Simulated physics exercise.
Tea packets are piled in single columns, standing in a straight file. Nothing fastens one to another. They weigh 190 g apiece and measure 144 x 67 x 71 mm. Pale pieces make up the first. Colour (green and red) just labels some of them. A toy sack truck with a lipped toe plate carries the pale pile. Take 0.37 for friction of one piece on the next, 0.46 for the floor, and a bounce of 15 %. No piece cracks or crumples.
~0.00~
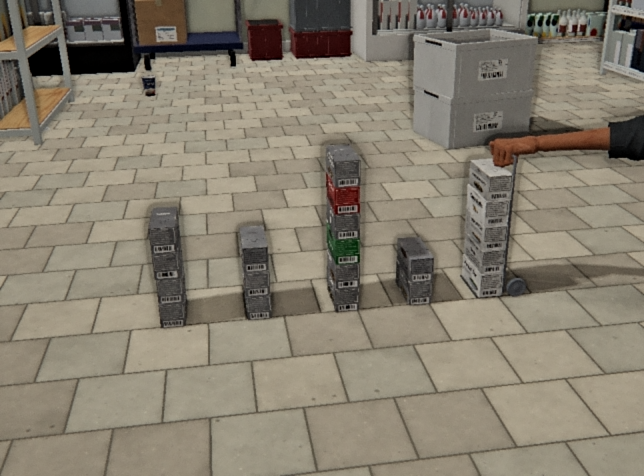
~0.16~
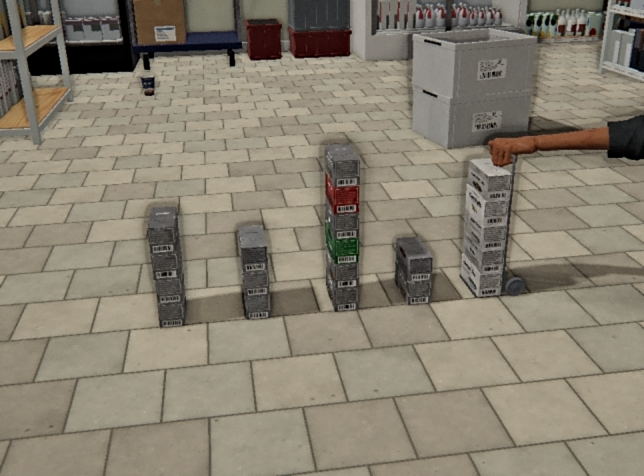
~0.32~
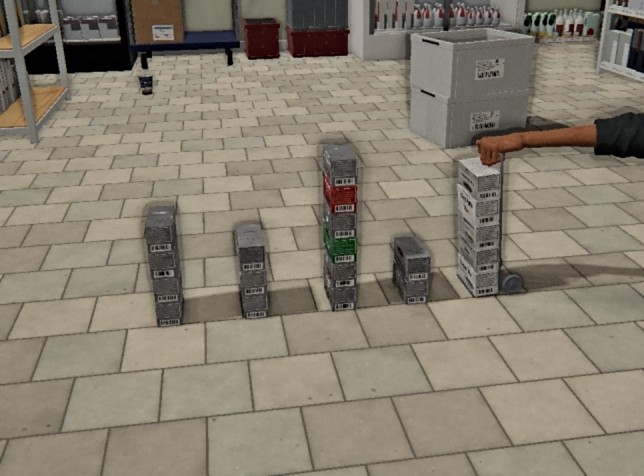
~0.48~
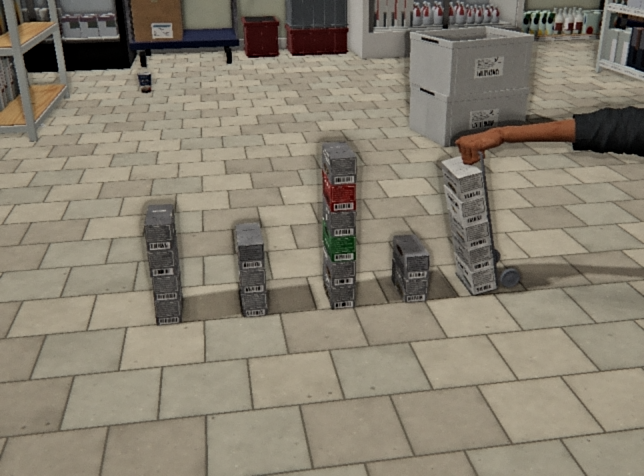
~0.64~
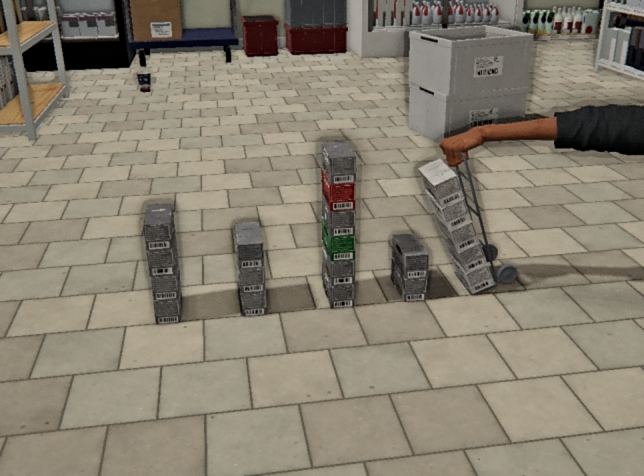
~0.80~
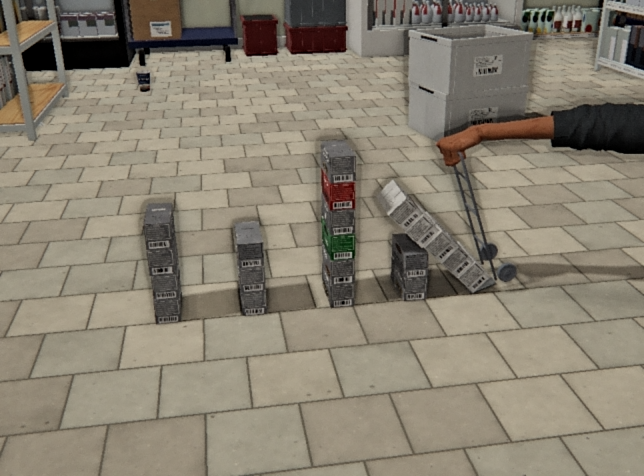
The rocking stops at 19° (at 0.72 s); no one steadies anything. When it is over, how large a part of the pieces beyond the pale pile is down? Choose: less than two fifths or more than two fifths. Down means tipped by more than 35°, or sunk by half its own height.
Ending down: Less than two fifths.
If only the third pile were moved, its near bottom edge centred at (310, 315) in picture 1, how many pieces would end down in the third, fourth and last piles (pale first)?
Then third 0, fourth 0, last 0.
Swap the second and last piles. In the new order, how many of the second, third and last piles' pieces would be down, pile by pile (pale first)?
Then second 3, third 6, last 1.
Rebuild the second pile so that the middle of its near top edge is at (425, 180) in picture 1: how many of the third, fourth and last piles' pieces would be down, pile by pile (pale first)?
Then third 5, fourth 2, last 2.
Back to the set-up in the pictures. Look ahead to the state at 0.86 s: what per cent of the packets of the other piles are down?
0 per cent by then.
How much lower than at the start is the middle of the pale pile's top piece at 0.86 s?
Roughly 12 cm.
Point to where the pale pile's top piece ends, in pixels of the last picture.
Near (366, 281).
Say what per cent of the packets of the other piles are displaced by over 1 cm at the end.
Shifted: 20 per cent.
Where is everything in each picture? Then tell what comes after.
In the first picture (each place is the centre of the face we see best), truck frame (513, 186) 0° forward; green packet (348, 252); red packet (348, 201); the others all in place.
Truck frame (512, 186) 0° forward; red packet (347, 201), in the second picture.
Truck frame (502, 185) 4° forward, top of the pale pile leaning 4°; red packet (345, 200); the others all in place, in the third picture.
Truck frame (485, 182) 12° forward, top of the pale pile leaning 12°; red packet (344, 199); the others all in place, in the fourth picture.
Truck frame (471, 182) 18° forward, top of the pale pile leaning 22°; red packet (343, 198); the others all in place, in the fifth picture.
Truck frame (469, 182) 19° forward, top of the pale pile leaning 44°; red packet (343, 197); green packet (343, 248); the others all in place, in the sixth picture.
By 0.86 s, 5 of the pale pile down; none of the 15 other packets down, 1 disturbed.
By 0.94 s, 5 of the pale pile down; none of the 15 other packets down, 6 disturbed; red packet tilted 3°; green packet moved 18 mm.
By 1.06 s, 5 of the pale pile down; none of the 15 other packets down, 6 disturbed; green packet moved 16 mm; red packet moved 10 mm.
By 1.32 s, 5 of the pale pile down; 1 of the 15 other packets down; green packet moved 17 mm; red packet moved 8 mm.
When it is over (1.8 s), 5 of the pale pile down; 1 of the 15 other packets down; red packet moved 6 mm; green packet moved 16 mm. That is 7 per cent. In pixels of the last frame, middles, red packet near (336, 188), green packet near (332, 238).
